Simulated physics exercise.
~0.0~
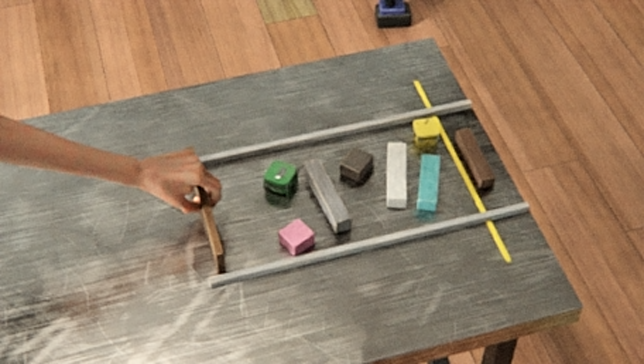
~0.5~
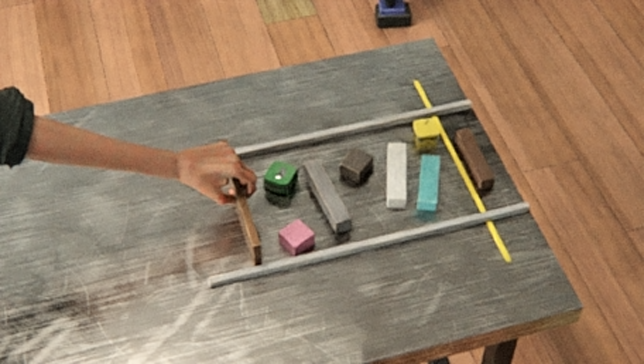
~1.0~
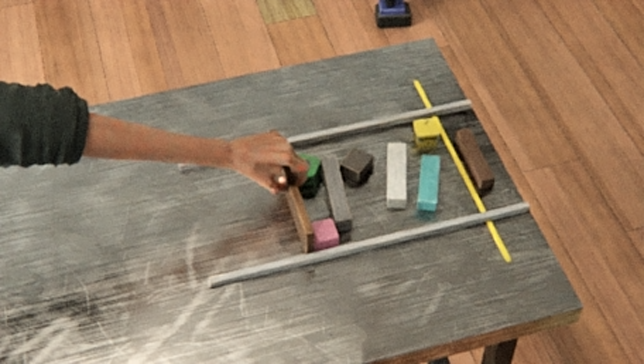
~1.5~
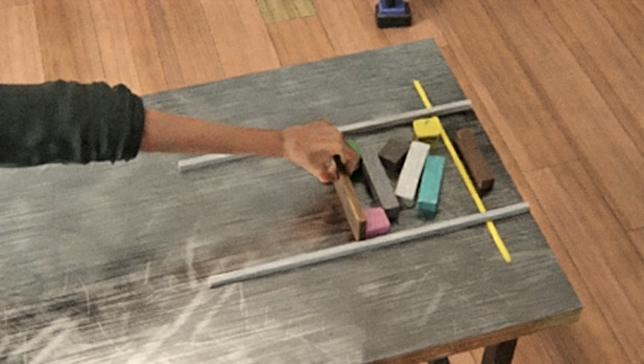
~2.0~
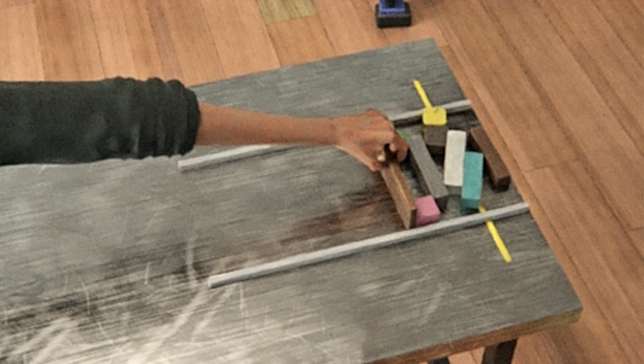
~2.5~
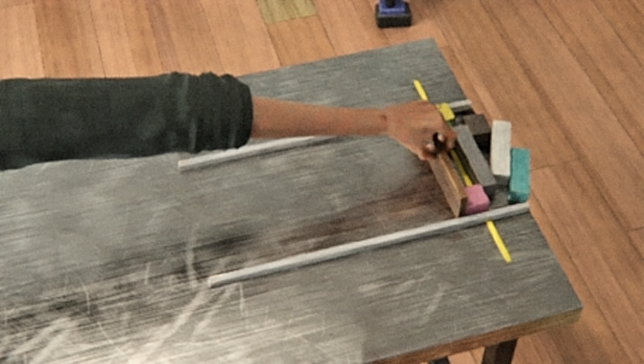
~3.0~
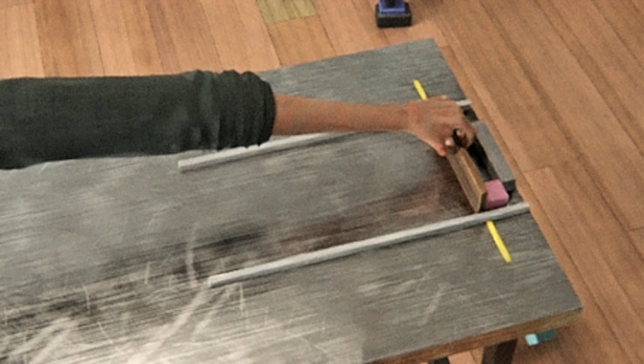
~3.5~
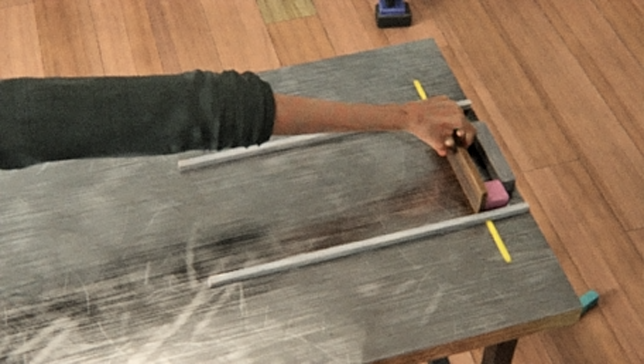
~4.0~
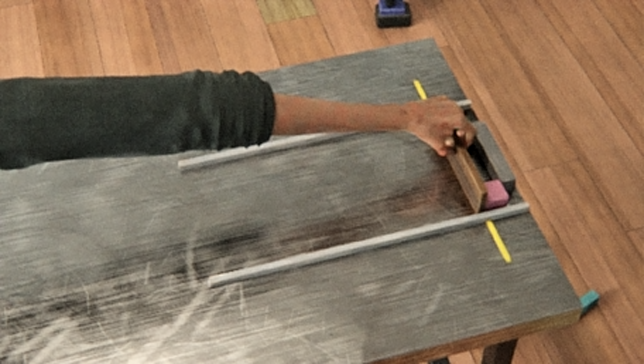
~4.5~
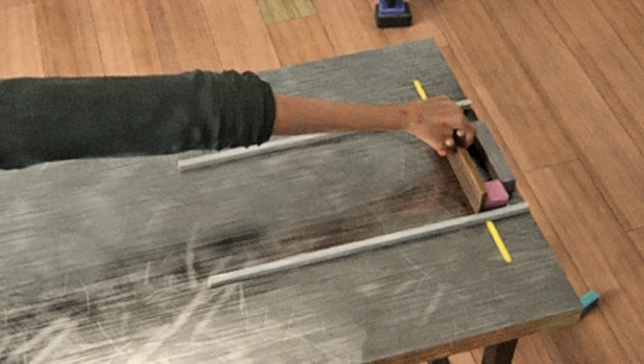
The clip opens on a grey tabletop where a hand holds an upright board at the left end of a lane between two rails, with coloured blocks and bars scattered ahead and a yellow strip near the right edge. The hand slides the board right, gathering the pink block, green block and grey bar. The white and turquoise bars are pushed along next, then the brown bar shifts toward the edge. As the board nears the strip, several pieces go over the edge. The board stops at the strip, with the pink block and grey bar still on the table.
